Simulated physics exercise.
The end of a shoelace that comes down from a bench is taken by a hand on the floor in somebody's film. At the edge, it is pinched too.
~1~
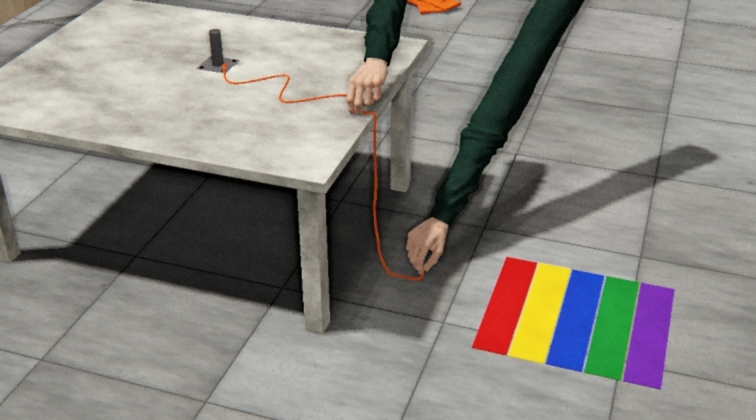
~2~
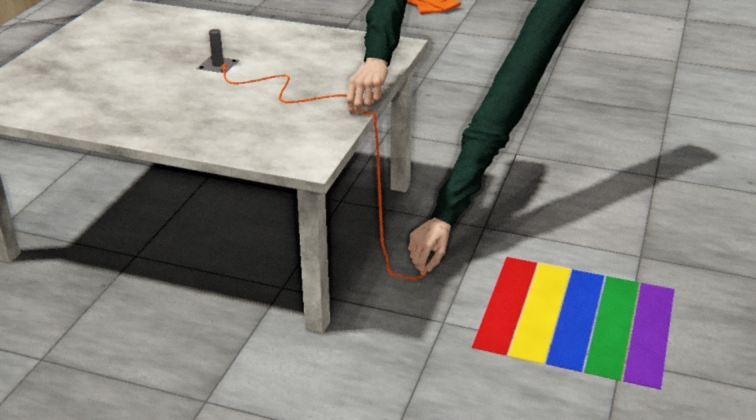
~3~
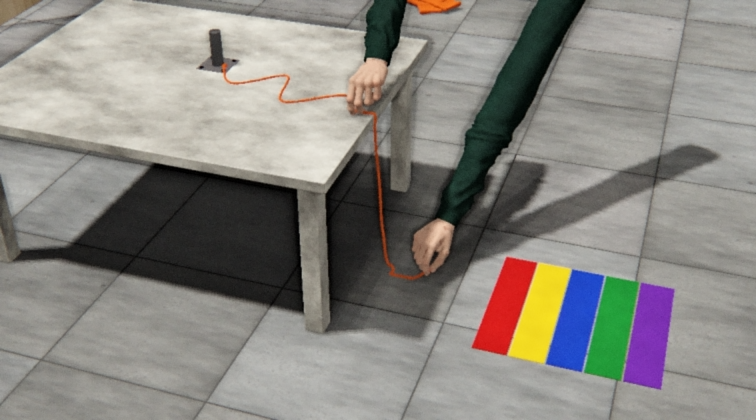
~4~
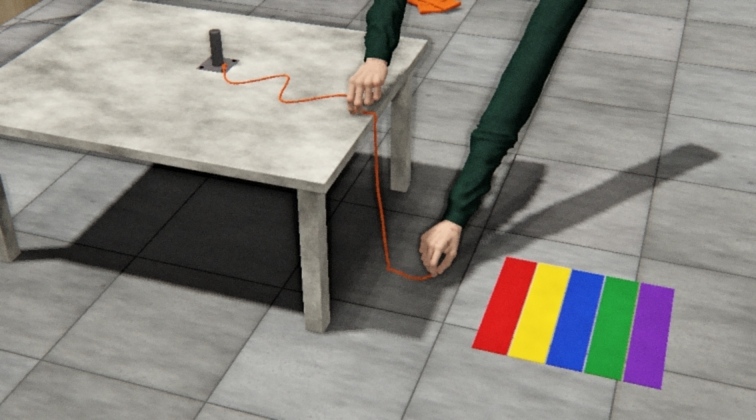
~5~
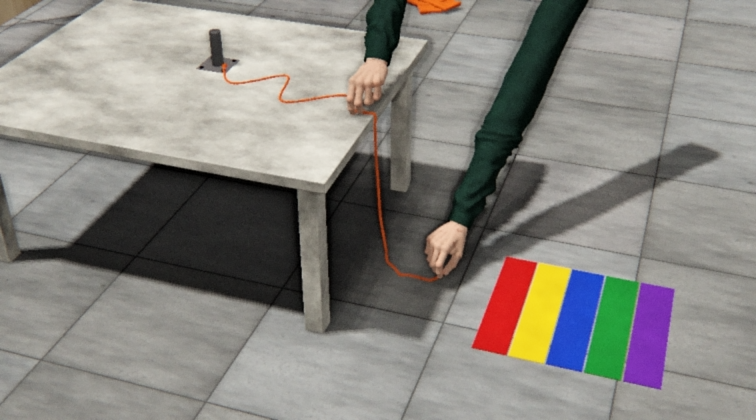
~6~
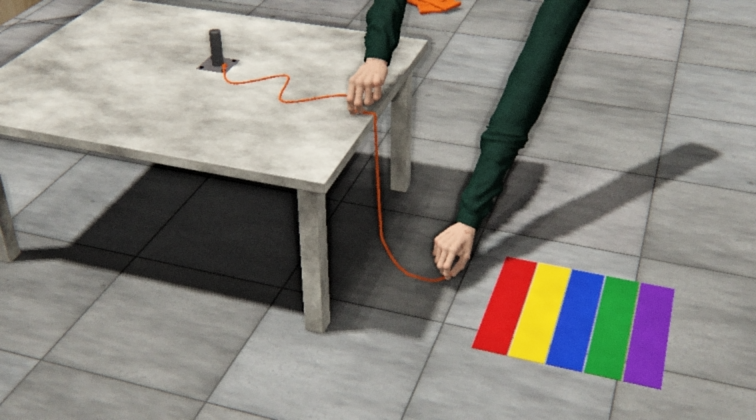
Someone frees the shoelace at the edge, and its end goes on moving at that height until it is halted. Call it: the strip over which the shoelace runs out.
Purple.
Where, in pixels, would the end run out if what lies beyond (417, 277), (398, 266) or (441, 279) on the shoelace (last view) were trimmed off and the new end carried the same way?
First (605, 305), then (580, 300), then (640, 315).
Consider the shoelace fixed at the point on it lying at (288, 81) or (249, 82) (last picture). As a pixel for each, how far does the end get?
(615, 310), (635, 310).
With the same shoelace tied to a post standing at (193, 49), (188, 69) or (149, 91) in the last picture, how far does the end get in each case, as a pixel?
You'd find it around (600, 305), then (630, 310), and finally (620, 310).
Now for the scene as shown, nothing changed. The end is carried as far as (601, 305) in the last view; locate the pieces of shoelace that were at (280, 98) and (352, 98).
Positions: (352, 96) for the first, (396, 150) for the second.
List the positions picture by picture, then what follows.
The first picture shows end (423, 270); red (495, 333); yellow (532, 341); blue (568, 349); green (607, 357); purple (645, 366).
The second picture shows end (426, 270); shoelace through (228, 81) (287, 83) (325, 97) (375, 120) (380, 192) (387, 256).
The third picture shows end (429, 271).
The fourth picture shows end (437, 272); shoelace through (228, 81) (287, 83) (325, 97) (375, 120) (378, 192) (387, 258).
The fifth picture shows end (443, 274).
The sixth picture shows end (450, 275); shoelace through (228, 81) (287, 83) (325, 97) (375, 120) (379, 192) (392, 258).
Soon after, end near (601, 305); over green.
Then, end near (639, 313); over purple.
At full stretch, end near (662, 318); over purple. The purple one.
